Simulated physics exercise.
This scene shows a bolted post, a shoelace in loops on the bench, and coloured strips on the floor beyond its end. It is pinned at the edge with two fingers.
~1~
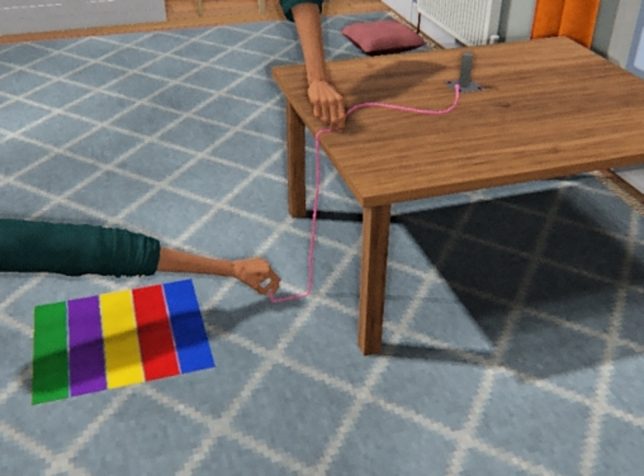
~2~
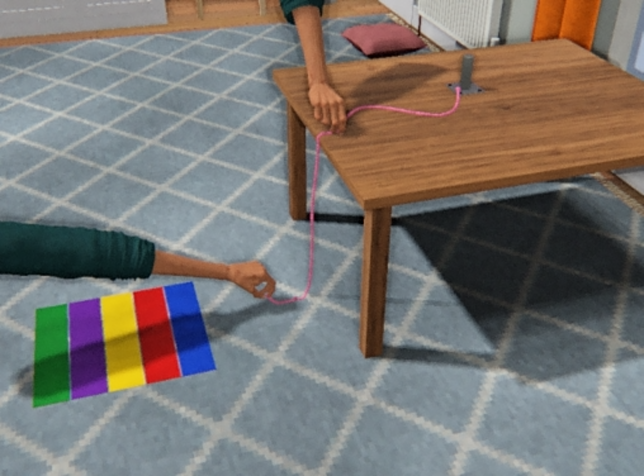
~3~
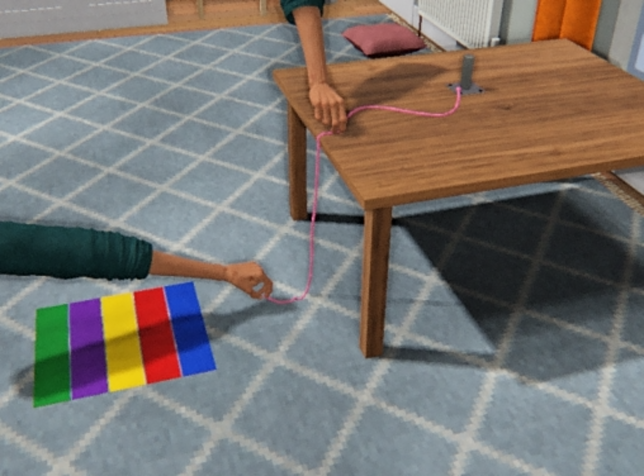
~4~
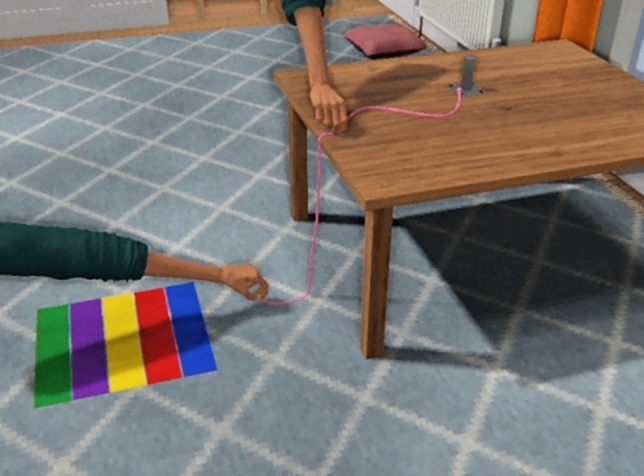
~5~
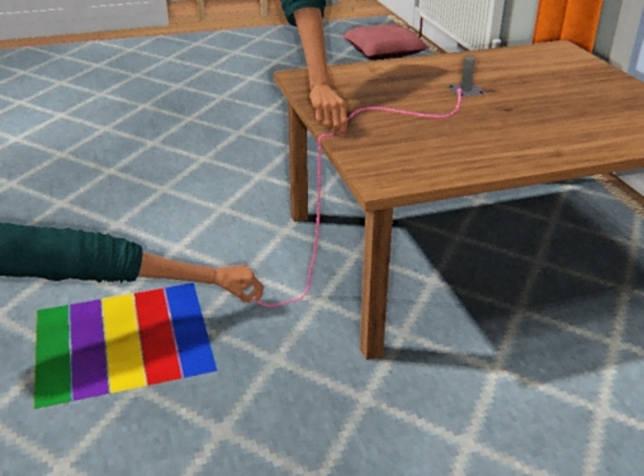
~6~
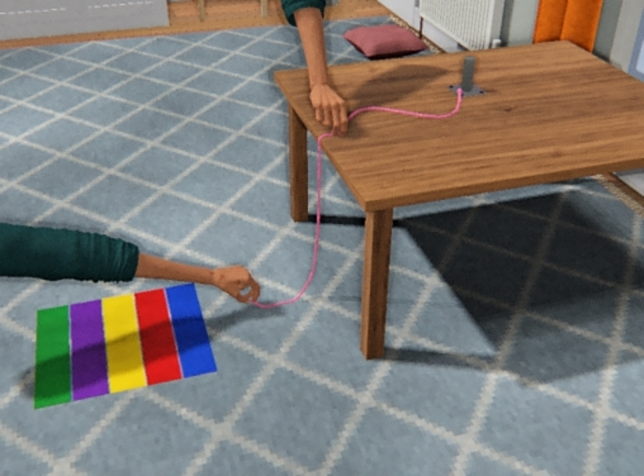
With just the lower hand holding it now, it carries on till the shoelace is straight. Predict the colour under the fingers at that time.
The purple one.
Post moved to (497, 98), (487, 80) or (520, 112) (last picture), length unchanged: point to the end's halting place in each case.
Pixels, try by try: About (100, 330), (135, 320), (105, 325).
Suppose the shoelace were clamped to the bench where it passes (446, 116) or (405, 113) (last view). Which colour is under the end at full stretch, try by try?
You'd see yellow the first time and yellow the second.
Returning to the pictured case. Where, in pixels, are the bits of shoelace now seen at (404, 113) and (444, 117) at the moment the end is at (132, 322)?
You'll find the first mark at (370, 114) and the second mark at (402, 105).
Soon after, end near (132, 322); over yellow.
After that, end near (99, 328); over purple.
At the stop, end near (79, 332); over purple. It gets as far as the purple strip.
